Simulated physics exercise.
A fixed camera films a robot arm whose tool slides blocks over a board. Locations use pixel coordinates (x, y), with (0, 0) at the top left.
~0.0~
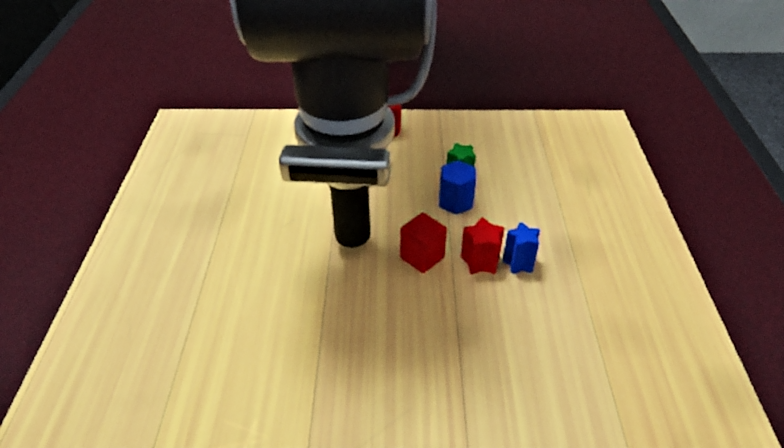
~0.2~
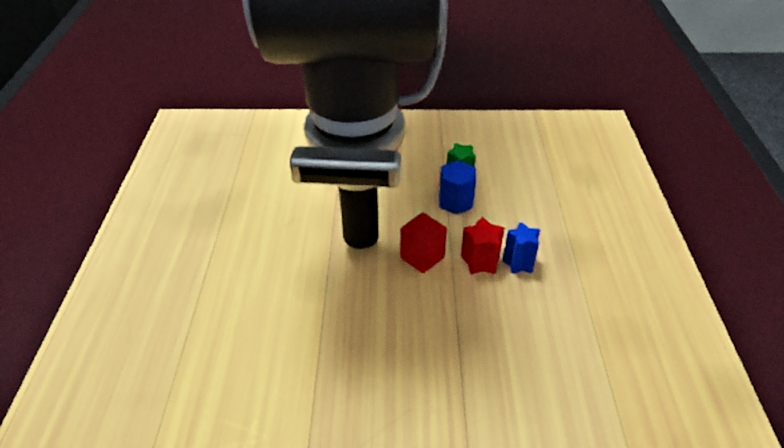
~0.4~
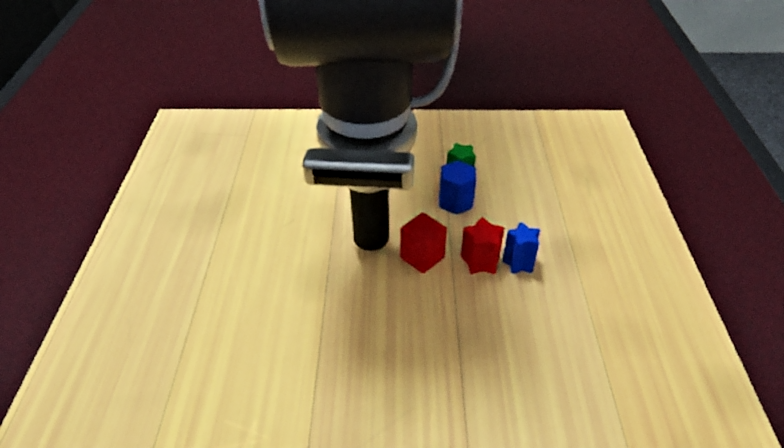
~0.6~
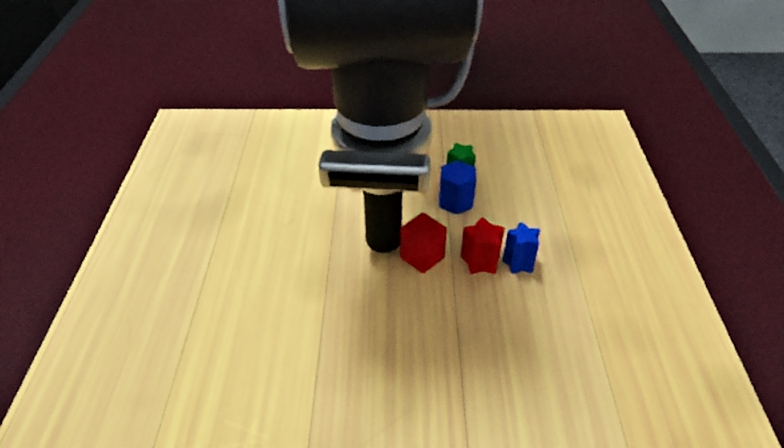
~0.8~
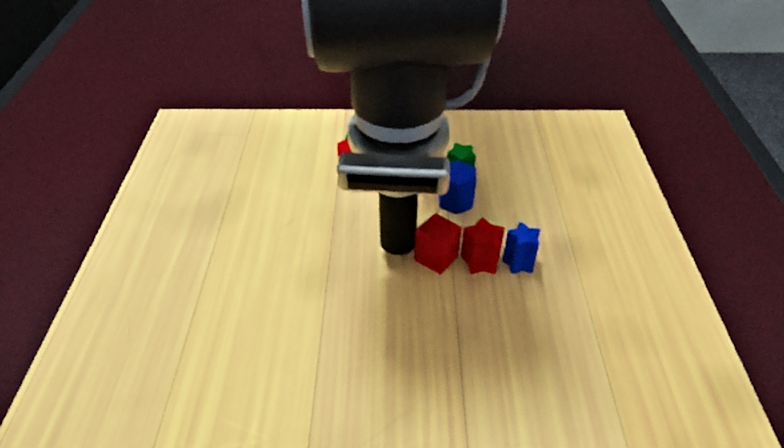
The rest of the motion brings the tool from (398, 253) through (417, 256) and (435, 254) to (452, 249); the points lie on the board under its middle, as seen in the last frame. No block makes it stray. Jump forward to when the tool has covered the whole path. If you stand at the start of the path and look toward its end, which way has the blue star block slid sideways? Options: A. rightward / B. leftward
I choose A.
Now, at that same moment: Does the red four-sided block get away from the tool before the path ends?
No, it doesn't check out.
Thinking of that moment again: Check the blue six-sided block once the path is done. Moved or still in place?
It gets no push and keeps its place.
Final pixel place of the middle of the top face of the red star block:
Its top centre is at about (524, 229).
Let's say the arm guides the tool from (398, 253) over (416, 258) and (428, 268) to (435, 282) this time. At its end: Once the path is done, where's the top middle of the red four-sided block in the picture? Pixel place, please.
Roughly at (463, 229).
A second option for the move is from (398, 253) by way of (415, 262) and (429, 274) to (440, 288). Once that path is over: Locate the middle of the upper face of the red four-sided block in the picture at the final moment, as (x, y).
My prediction: (465, 234).
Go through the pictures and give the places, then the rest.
Tool's lower end at (353, 235); red four-sided block at (424, 227); blue six-sided block at (459, 172); red star block at (485, 231); blue star block at (525, 233), in the first frame.
Tool at (361, 236); blocks still, in the second frame.
Tool at (371, 238); blocks still, in the third frame.
Tool at (384, 240); blocks still, in the fourth frame.
Tool at (398, 242); red four-sided block at (439, 228); blue six-sided block at (459, 172); red star block at (485, 231); blue star block at (525, 233), in the fifth frame.
On the path given first. Halfway along, tool at (427, 244); red four-sided block at (464, 221), turned 40° anticlockwise; red star block at (499, 230), turned 25° clockwise; blue star block at (532, 236), turned 20° anticlockwise.
At the end, tool at (454, 238); red four-sided block at (491, 215), turned 35° anticlockwise; blue six-sided block still; red star block at (524, 229), turned 35° clockwise; blue star block at (555, 241).
